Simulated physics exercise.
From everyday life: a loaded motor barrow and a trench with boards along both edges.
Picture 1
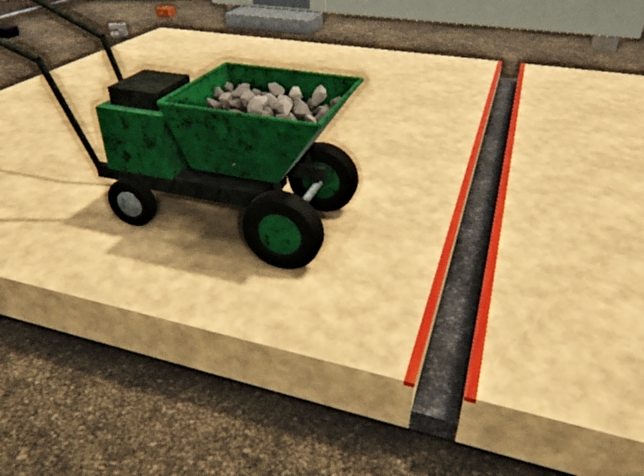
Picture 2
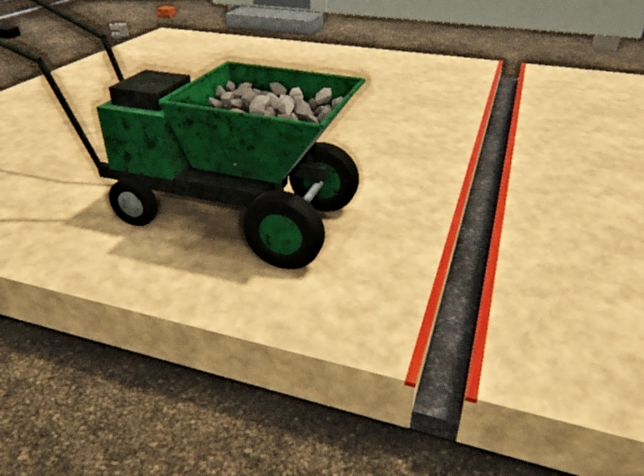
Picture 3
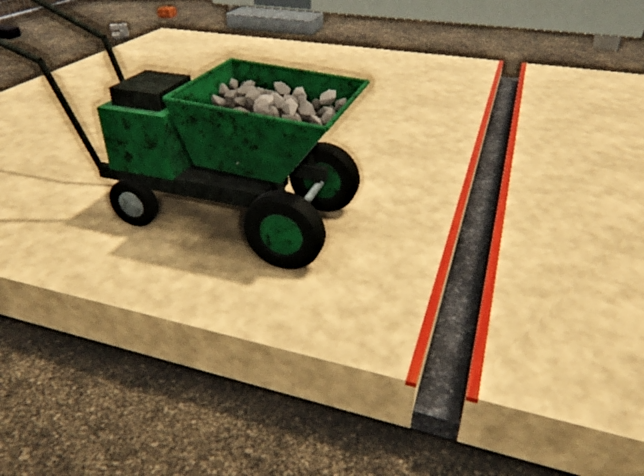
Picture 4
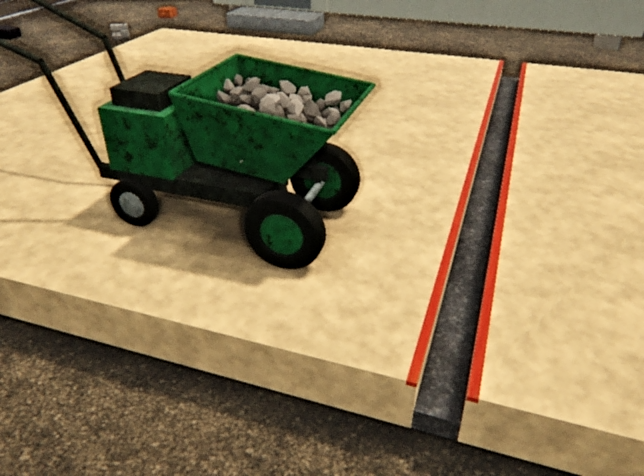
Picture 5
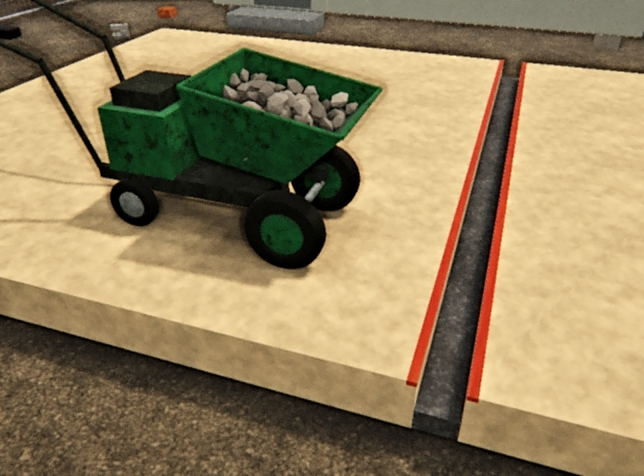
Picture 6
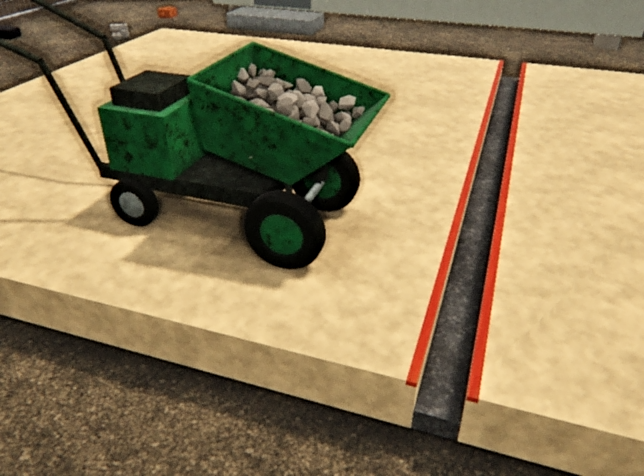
A green motor barrow loaded with broken stones stood still on a pale slab, left of a narrow trench edged with red boards, and then its skip slowly tilted a little forward to the right.
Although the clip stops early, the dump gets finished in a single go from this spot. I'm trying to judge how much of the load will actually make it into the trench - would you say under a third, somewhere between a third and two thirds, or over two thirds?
I would say somewhere between a third and two thirds.
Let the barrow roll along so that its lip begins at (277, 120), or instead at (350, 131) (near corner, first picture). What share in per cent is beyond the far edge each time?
Roughly 0 per cent, then roughly 20 per cent.
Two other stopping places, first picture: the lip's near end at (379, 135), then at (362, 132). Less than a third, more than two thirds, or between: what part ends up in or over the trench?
First between a third and two thirds, then one to two thirds.
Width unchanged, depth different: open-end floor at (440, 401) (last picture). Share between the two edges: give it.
The share comes out near 40 percent.
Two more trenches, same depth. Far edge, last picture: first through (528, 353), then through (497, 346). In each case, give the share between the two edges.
In order: Near 70, then 60 percent.
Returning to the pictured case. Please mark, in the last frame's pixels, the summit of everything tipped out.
Top, approx.: (444, 248).
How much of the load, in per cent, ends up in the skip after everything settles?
About 15 in a hundred.
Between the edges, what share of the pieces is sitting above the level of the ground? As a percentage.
Estimate: Close to 25 in a hundred.
Shortly afterwards, skip tipped well over; the whole lot in the skip.
Next, skip tipped steeply; all but a few in the skip; a little short of the trench; only a few in or heaped over the trench.
Some moments later, skip tipped right over; near a quarter in the skip; near a quarter short of the trench; near a third in or heaped over the trench; only a few beyond it.
In the end, skip tipped right over; near a quarter in the skip; near a third short of the trench; near half in or heaped over the trench; only a few beyond it.
